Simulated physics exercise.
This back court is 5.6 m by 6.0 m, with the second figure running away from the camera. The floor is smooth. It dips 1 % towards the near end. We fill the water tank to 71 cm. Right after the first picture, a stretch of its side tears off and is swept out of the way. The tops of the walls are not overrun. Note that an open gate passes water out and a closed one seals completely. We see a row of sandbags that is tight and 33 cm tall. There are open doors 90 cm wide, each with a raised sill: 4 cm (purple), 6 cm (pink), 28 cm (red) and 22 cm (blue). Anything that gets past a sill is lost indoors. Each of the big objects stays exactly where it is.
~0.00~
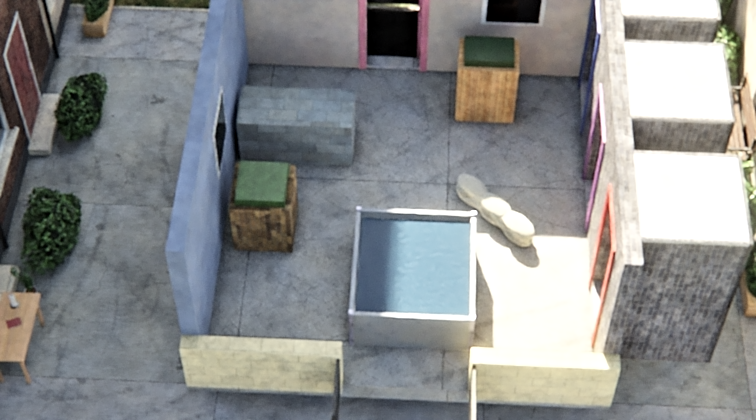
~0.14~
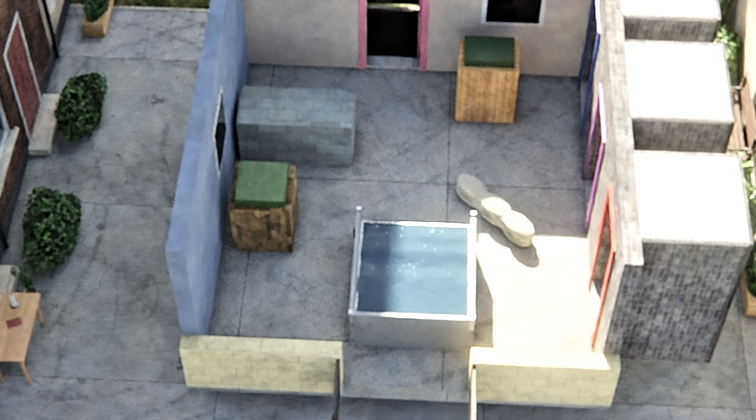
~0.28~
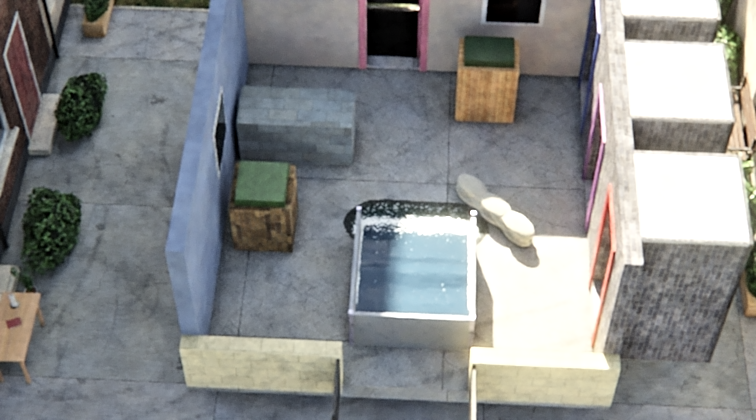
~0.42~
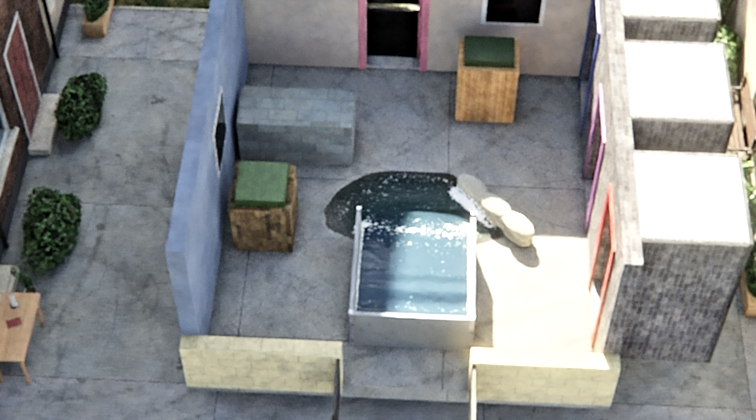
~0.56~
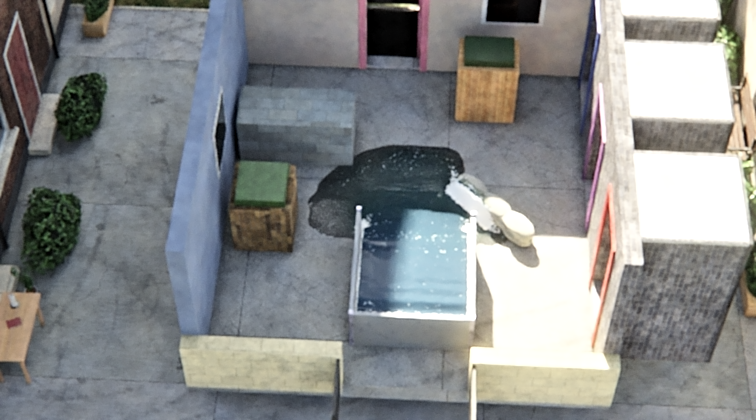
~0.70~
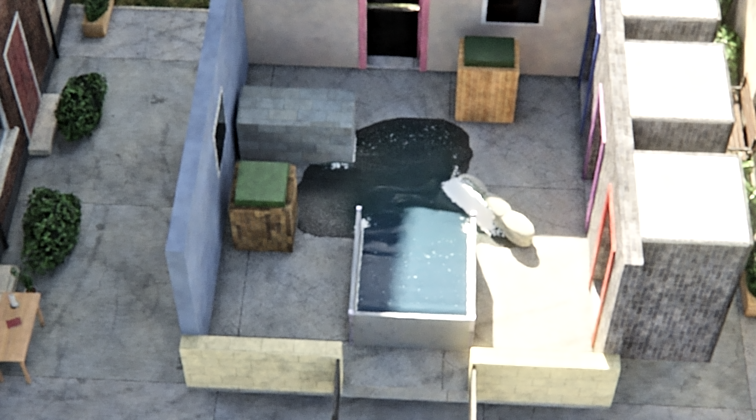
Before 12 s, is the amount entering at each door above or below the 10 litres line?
Purple door above, pink door above, red door below, blue door below.
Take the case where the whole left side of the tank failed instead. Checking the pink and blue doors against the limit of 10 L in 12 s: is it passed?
Measured against that limit, pink comes out short of it and blue comes out short of it.
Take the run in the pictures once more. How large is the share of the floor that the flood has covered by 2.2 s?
I'd say around 55 %.
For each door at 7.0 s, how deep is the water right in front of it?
Depth readings (cm): Purple = 4; pink = 7; red = 6; blue = 8.
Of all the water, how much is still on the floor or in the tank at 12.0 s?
I'd say close to 70 percent is still there.
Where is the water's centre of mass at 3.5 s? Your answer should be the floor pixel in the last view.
At roughly (401, 192).
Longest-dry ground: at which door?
Lab note: Last arrival at the purple door.
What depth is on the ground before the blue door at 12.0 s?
Depth: Approx. 3.0 cm.
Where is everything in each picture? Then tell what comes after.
The first frame shows still water, 71 cm deep, in the water tank at (414, 265).
In the second frame, water pours out on the water tank's far side and has run 0.9 m, to a hidden place; typically 10 cm deep outside, 71 cm at the water tank's back.
In the third frame, the front is at (482, 226), 1.1 m from the gap on the water tank's far side; 1.3 m2 of floor is under water; 71 cm left at the back of the water tank.
In the fourth frame, water pours out on the water tank's far side and has run 1.5 m, to (345, 192); typically 12 cm deep outside, 67 cm at the water tank's back.
In the fifth frame, the front is at (386, 150), 1.9 m from the gap on the water tank's far side; 3.8 m2 of floor is under water; 60 cm left at the back of the water tank.
In the sixth frame, the front is at (395, 122), 2.5 m from the gap on the water tank's far side; 5.1 m2 of floor is under water; 61 cm left at the back of the water tank.
After 1.4 s water covers 35 % of the floor and is deepest (38 cm) near (459, 206); purple door not reached, pink door 15 cm at the sill, 28 L in, red door not reached, blue door not reached.
After 2.2 s water covers 55 % of the floor and is deepest (28 cm) near (440, 78); purple door not reached, pink door 27 cm at the sill, 170 L in, red door 1 cm at the sill, 0 L in, blue door not reached.
After 3.5 s water covers 70 % of the floor and is deepest (18 cm) near (242, 119); purple door 3 cm at the sill, 0 L in, pink door 19 cm at the sill, 346 L in, red door 6 cm at the sill, 0 L in, blue door 11 cm at the sill, 0 L in.
After 7.0 s water covers 90 % of the floor and is deepest (11 cm) near (544, 379); purple door 4 cm at the sill, 1 L in, pink door 7 cm at the sill, 428 L in, red door 6 cm at the sill, 0 L in, blue door 8 cm at the sill, 0 L in.
After 12.0 s water covers 95 % of the floor and is deepest (12 cm) near (582, 381); purple door 6 cm at the sill, 24 L in, pink door 3 cm at the sill, 431 L in, red door 8 cm at the sill, 0 L in, blue door 3 cm at the sill, 0 L in.
